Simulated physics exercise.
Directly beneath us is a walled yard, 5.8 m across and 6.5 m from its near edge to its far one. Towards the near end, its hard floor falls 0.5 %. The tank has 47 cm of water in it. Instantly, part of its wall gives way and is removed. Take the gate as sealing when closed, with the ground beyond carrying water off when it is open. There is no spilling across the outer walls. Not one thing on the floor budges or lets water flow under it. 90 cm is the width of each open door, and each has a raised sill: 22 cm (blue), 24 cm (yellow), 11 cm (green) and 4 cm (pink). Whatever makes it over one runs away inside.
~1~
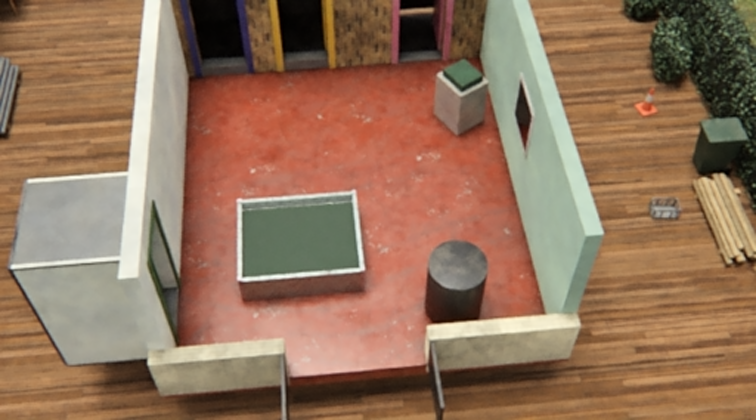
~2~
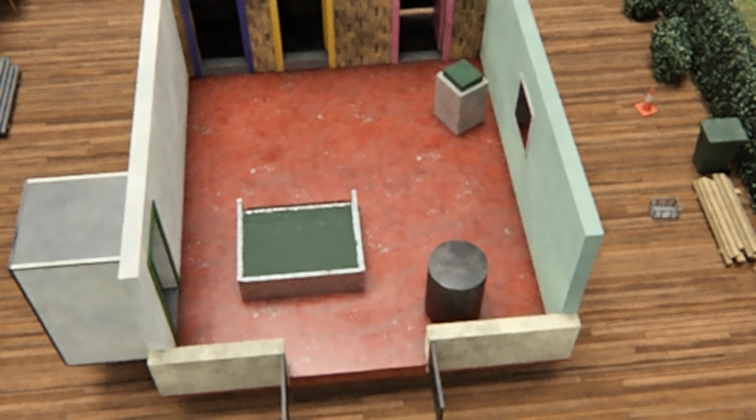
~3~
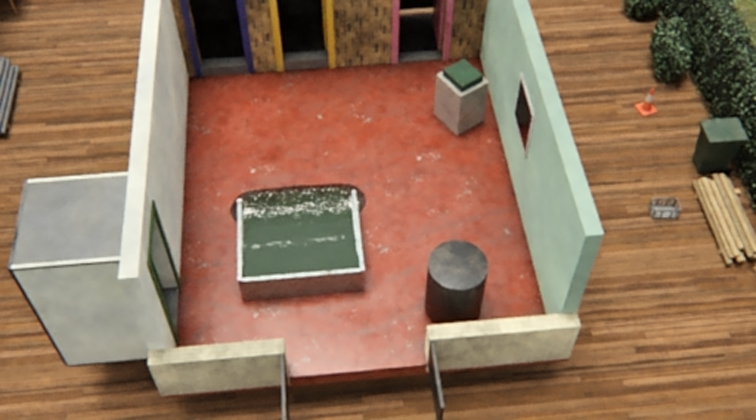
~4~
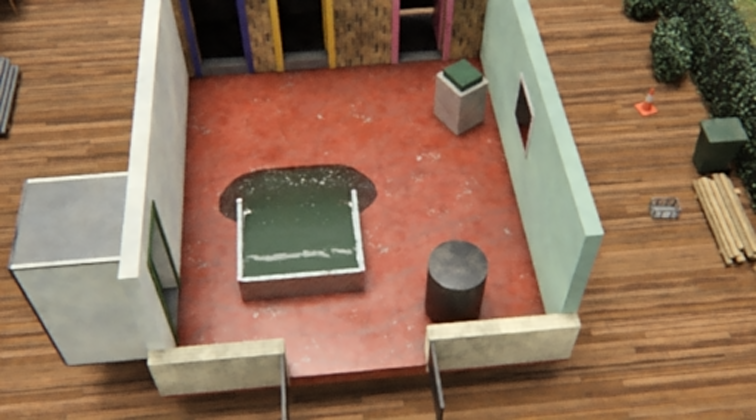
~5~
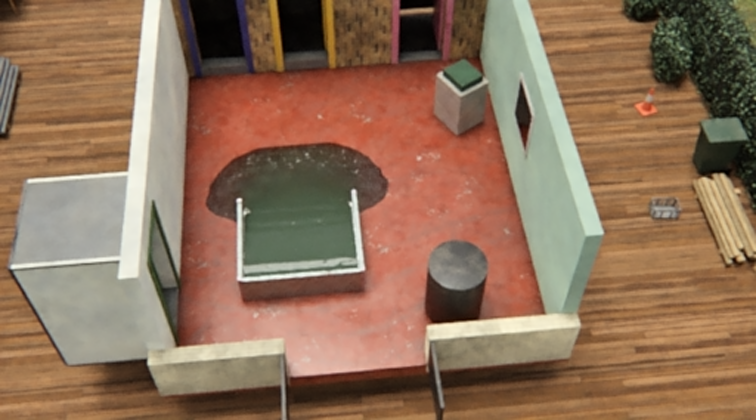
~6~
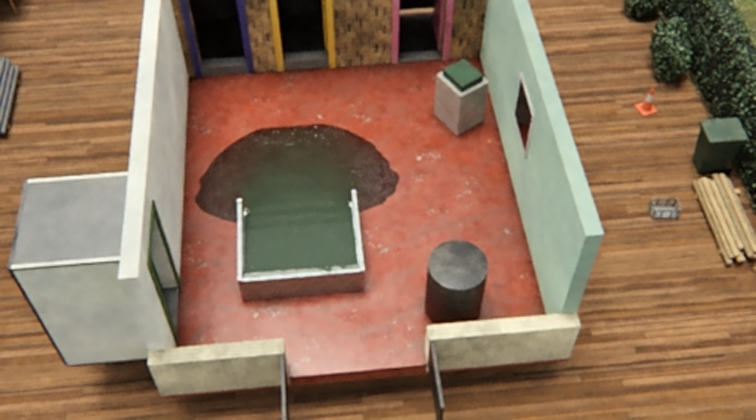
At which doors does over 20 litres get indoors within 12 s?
In the end the blue door will see an amount within the limit come in, the yellow door will see an amount within the limit come in, the green door will see an amount within the limit come in, the pink door will see too much water come in.
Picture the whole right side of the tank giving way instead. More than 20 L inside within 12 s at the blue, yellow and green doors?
Against that limit: Blue below, yellow not over, green below.
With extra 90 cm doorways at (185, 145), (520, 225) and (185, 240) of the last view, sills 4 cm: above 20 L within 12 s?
First doorway gets there, second falls short, third falls short.
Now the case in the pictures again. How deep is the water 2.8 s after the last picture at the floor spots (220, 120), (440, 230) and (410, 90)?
Depth readings in turn - 12, 0, 7 cm.
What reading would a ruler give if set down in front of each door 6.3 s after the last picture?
In centimetres - blue: 4, yellow: 4, green: 3, pink: 8.
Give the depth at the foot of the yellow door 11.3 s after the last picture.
I'd say close to 2.5 cm.
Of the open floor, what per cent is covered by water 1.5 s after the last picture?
Around 45 per cent.
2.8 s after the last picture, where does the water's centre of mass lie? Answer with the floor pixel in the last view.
Near (302, 137).
Then, 0.7 s after the last picture water covers 35 % of the floor and is deepest (18 cm) near (267, 214); blue door not reached, yellow door 13 cm at the sill, 0 L in, green door not reached, pink door not reached.
Then, 1.5 s after the last picture water covers 45 % of the floor and is deepest (22 cm) near (189, 82); blue door 17 cm at the sill, 0 L in, yellow door 21 cm at the sill, 0 L in, green door not reached, pink door not reached.
Then, 2.8 s after the last picture water covers 45 % of the floor and is deepest (20 cm) near (480, 61); blue door 17 cm at the sill, 1 L in, yellow door 12 cm at the sill, 0 L in, green door not reached, pink door 8 cm at the sill, 10 L in.
Then, 6.3 s after the last picture water covers 75 % of the floor and is deepest (11 cm) near (480, 61); blue door 4 cm at the sill, 2 L in, yellow door 4 cm at the sill, 0 L in, green door 3 cm at the sill, 0 L in, pink door 8 cm at the sill, 28 L in.
Then, 11.3 s after the last picture water covers 95 % of the floor and is deepest (10 cm) near (517, 342); blue door 1 cm at the sill, 2 L in, yellow door 2 cm at the sill, 0 L in, green door 4 cm at the sill, 0 L in, pink door 3 cm at the sill, 47 L in.
